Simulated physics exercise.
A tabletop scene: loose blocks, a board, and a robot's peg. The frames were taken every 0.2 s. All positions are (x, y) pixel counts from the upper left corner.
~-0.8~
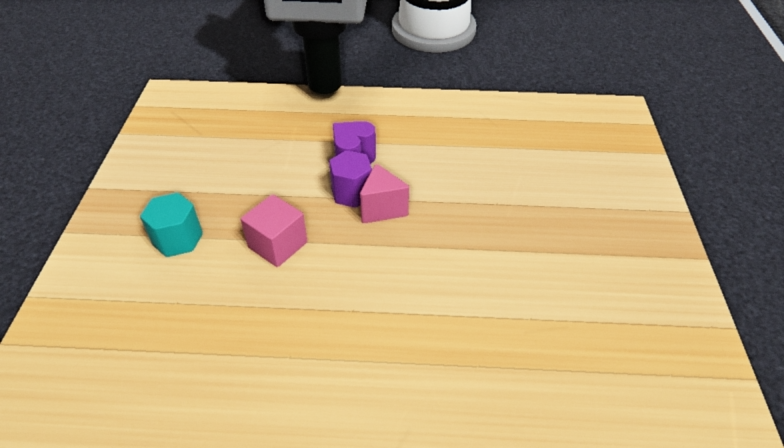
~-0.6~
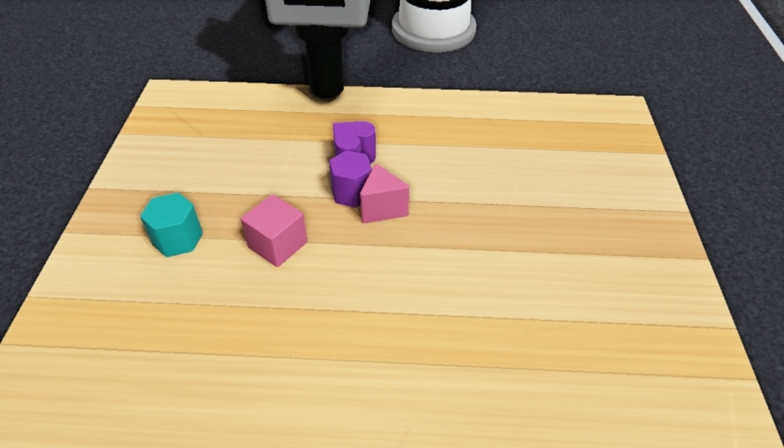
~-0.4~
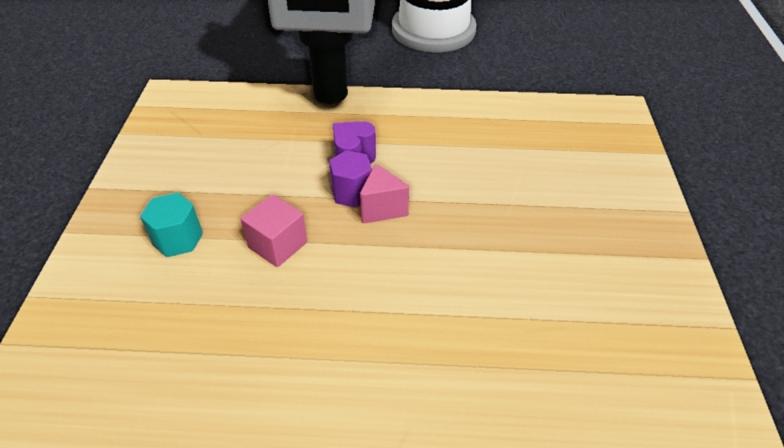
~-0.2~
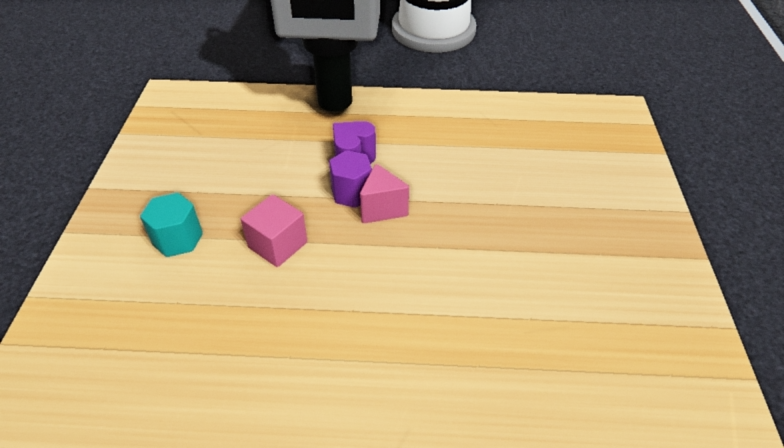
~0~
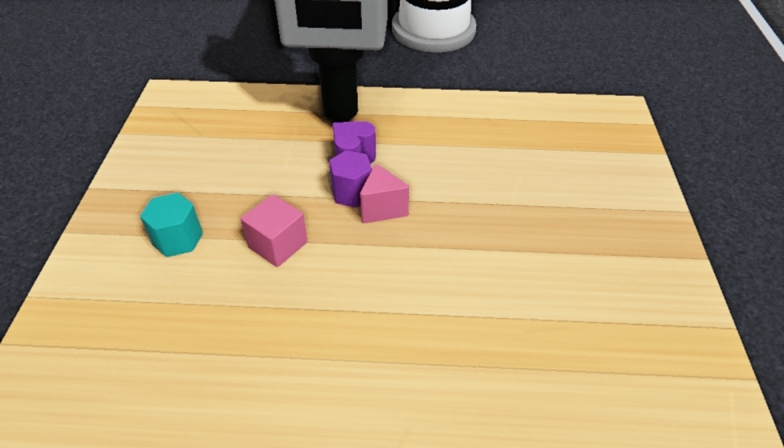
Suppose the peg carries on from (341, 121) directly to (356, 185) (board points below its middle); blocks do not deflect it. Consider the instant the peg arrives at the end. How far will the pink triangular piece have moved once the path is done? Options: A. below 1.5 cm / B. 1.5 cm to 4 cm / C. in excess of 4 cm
Answer: A.
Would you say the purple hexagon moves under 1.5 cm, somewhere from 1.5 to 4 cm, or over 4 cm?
Travels over 4 cm.
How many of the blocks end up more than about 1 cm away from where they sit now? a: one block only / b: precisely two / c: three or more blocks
Choice b: Precisely two.
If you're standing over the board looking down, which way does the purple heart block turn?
The sense of turning is clockwise.
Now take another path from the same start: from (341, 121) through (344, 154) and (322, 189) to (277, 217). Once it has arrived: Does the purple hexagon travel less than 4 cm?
I'd say no.
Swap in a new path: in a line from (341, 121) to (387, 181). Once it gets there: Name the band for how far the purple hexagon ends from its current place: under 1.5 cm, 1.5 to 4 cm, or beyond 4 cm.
The distance will be 1.5 to 4 cm.
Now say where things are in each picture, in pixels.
In the first picture, tip of the peg at (325, 85), middles of tops, purple hexagon at (350, 164), purple heart block at (352, 132), pink triangular piece at (382, 181).
In the second picture, peg at (327, 89), nothing pushed.
In the third picture, peg at (331, 94), nothing pushed.
In the fourth picture, peg at (335, 102), nothing pushed.
In the fifth picture, peg at (341, 111), purple hexagon at (350, 164), purple heart block at (352, 132), pink triangular piece at (382, 181).
The first path, step by step. One third of the way, peg at (346, 131); purple heart block at (352, 135).
Two thirds of the way, peg at (351, 153); purple hexagon at (346, 190), turned 50° anticlockwise; purple heart block at (346, 161), turned 30° clockwise; pink triangular piece at (385, 184), turned 15° anticlockwise.
At the end, peg at (356, 175); purple hexagon at (346, 209), turned 80° anticlockwise; purple heart block at (338, 182), turned 40° clockwise; pink triangular piece at (385, 184), turned 15° anticlockwise.
